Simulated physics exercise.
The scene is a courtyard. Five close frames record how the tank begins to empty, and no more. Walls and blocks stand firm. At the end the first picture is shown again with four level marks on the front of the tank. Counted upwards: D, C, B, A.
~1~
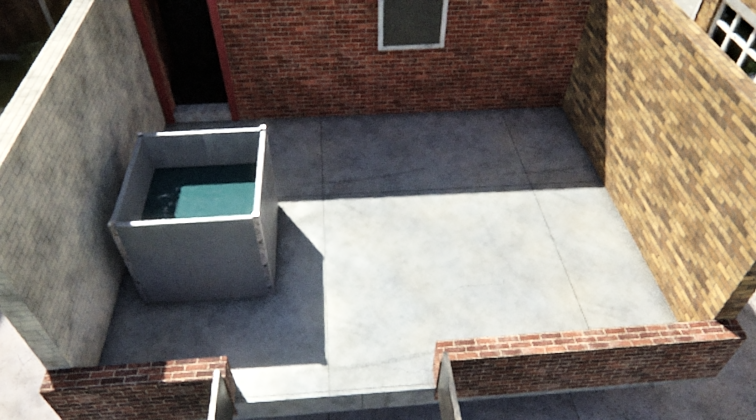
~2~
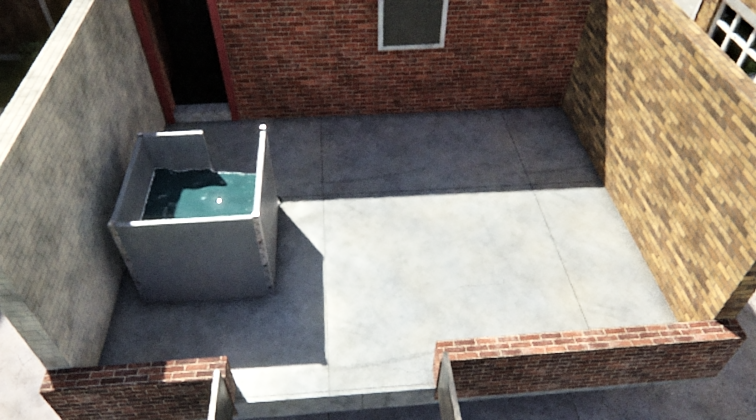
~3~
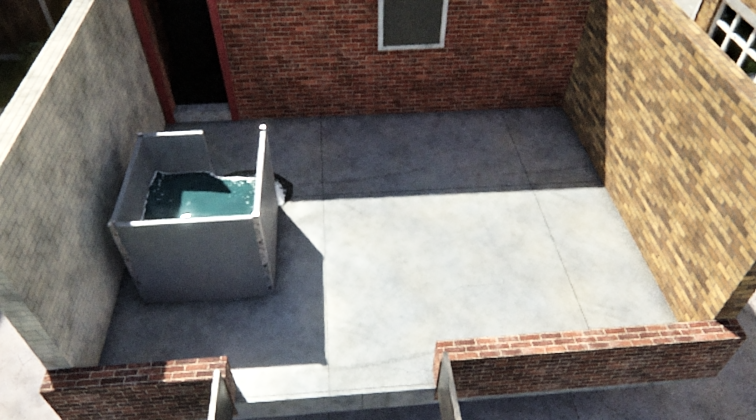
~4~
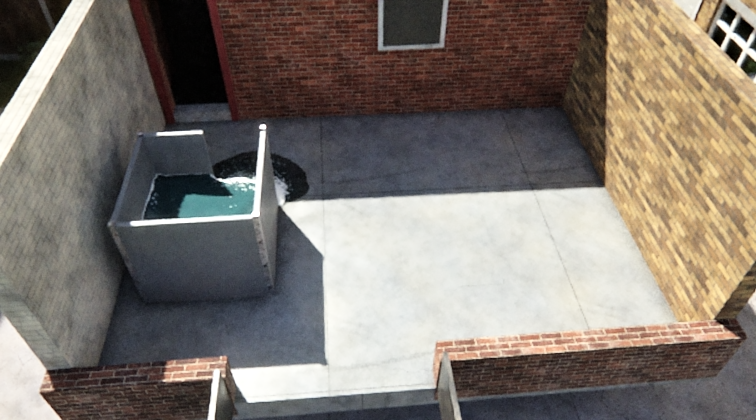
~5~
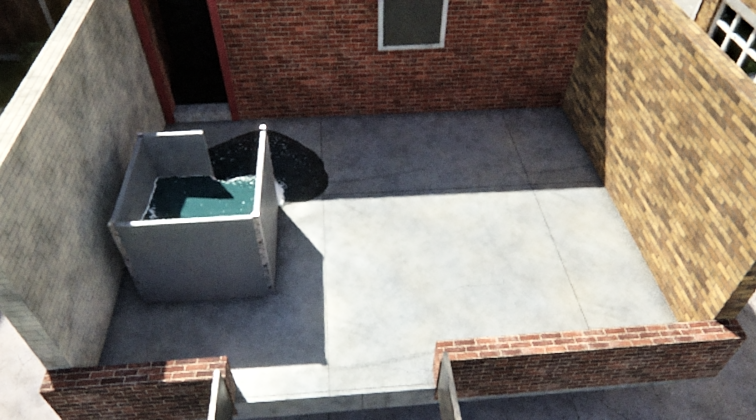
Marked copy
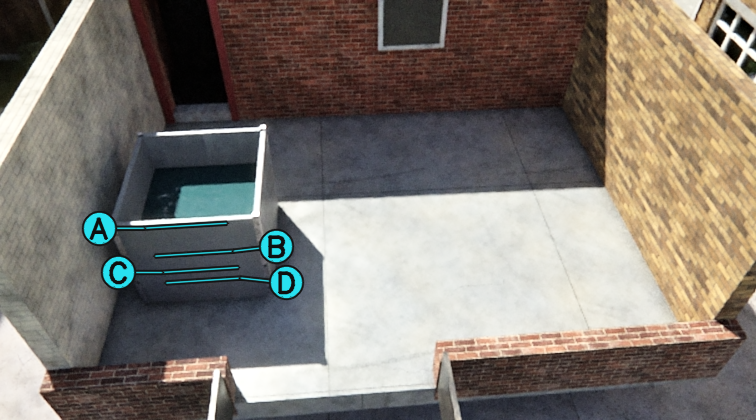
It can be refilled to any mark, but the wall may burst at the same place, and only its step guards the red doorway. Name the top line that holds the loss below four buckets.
I would pick level C.
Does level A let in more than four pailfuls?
Yes.
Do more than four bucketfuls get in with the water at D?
No.
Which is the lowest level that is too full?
Level B.
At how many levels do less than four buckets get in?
Two of them.
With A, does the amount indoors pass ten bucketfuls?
Yes, it does.
On the marked copy, A at (185, 225); B at (194, 253); C at (200, 269); D at (203, 280); from the bottom up D, C, B, A.
With A, dozens of bucketfuls pour in.
With B, about 8 bucketfuls get in.
With C, a bucket or two gets in.
With D, nothing gets over.
